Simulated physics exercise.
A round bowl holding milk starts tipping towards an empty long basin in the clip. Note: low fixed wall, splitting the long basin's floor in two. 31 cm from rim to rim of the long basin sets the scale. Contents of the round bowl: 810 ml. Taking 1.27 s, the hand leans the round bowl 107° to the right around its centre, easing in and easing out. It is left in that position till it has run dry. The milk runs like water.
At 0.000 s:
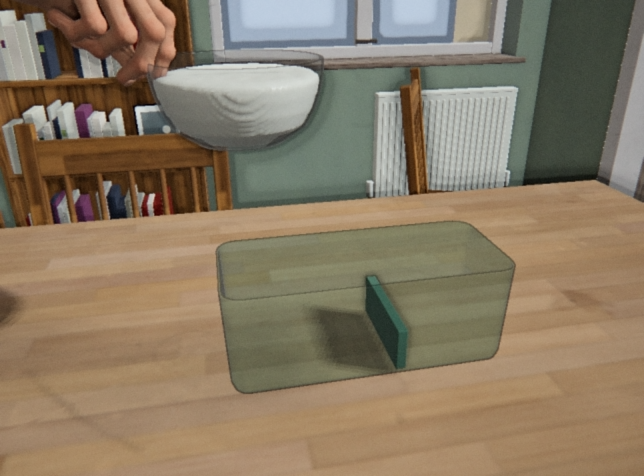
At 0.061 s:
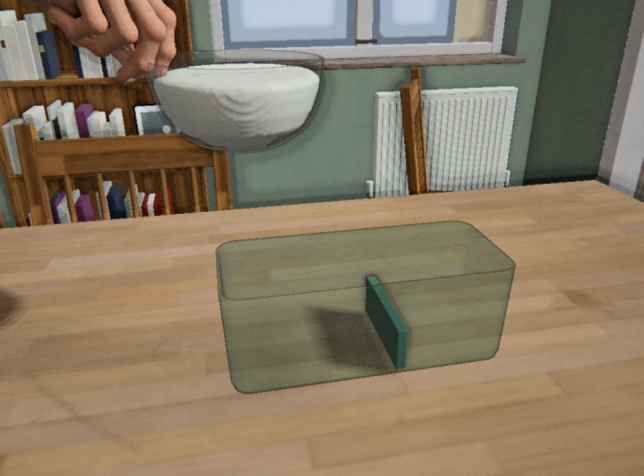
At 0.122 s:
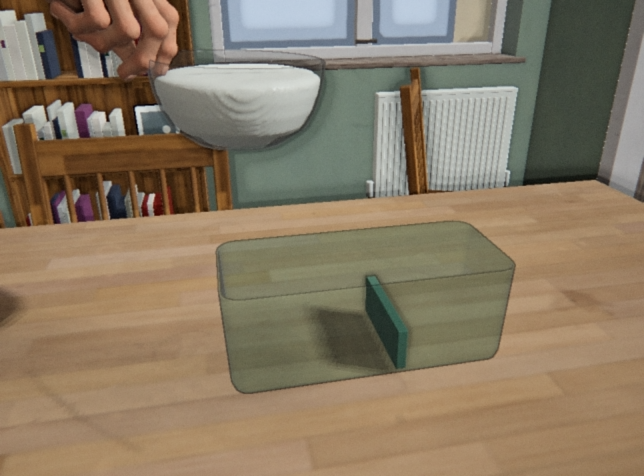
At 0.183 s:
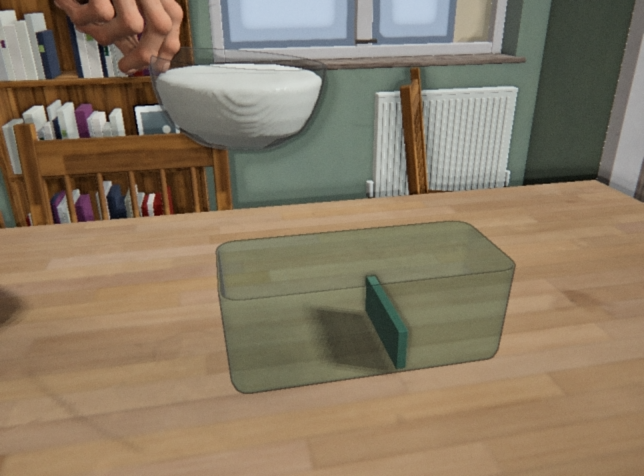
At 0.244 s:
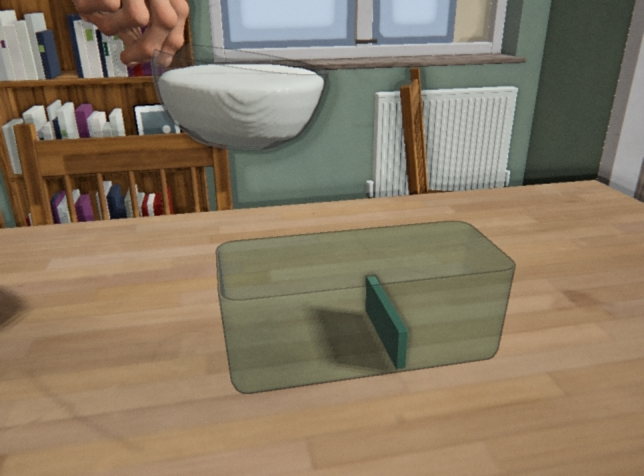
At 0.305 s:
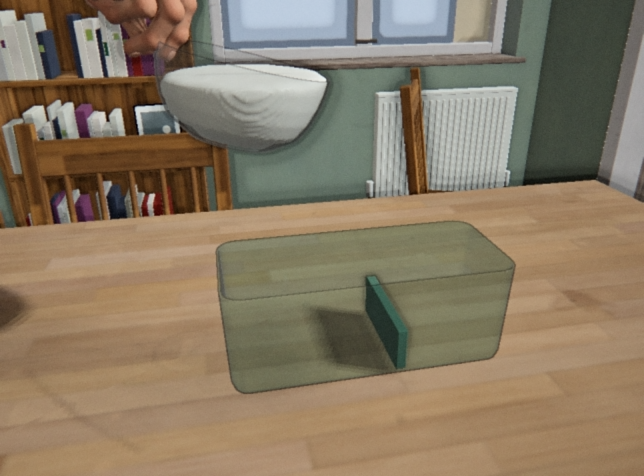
A hand slowly tilted a round bowl of milk to the right, gently at first and then a little more, above a wooden table where an empty, see-through long basin with a green divider sat still.
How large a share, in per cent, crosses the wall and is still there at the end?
A share of about 54 per cent.
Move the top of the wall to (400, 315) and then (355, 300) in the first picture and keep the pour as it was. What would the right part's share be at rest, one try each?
Respectively close to 40 and 80 %.
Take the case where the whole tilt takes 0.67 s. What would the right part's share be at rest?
Then it comes to around 30 per cent.
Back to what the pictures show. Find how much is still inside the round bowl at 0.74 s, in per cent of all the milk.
Roughly 40 per cent.
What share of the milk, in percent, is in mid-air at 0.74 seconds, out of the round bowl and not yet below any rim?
Near 38 per cent at that moment.
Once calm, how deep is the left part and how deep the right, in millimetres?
Around 16 mm deep on the left, around 30 mm deep on the right.
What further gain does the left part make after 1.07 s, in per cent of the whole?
About 9 per cent.
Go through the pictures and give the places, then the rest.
In the first picture, tilt 0°; pouring edge (321, 58); surface from (153, 77) to (317, 71); the long basin's rim runs from (218, 271) to (491, 244); the wall's top is at (385, 303).
In the second picture, tilt 1°; pouring edge (321, 59); surface from (154, 78) to (317, 72).
In the third picture, tilt 2°; pouring edge (322, 62); surface from (155, 76) to (317, 73).
In the fourth picture, tilt 5°; pouring edge (324, 66); surface from (156, 76) to (318, 74).
In the fifth picture, tilt 9°; pouring edge (325, 73); surface from (158, 75) to (321, 75).
In the sixth picture, tilt 15°; pouring edge (327, 81); surface from (160, 78) to (324, 75).
After 0.74 s the tilt is 68° and 40 per cent is still to pour, 5 is left of the wall and 15 right of it.
After 1.07 s the tilt is 100° and 2 per cent is still to pour, 36 is left of the wall and 53 right of it.
After 1.40 s the tilt is 107° and 0 per cent is still to pour, 45 is left of the wall and 54 right of it.
After 1.77 s the tilt is 107° and 0 per cent is still to pour, 45 is left of the wall and 54 right of it.
In the end 45 per cent lies left of the wall, 54 right of it and 1 outside.
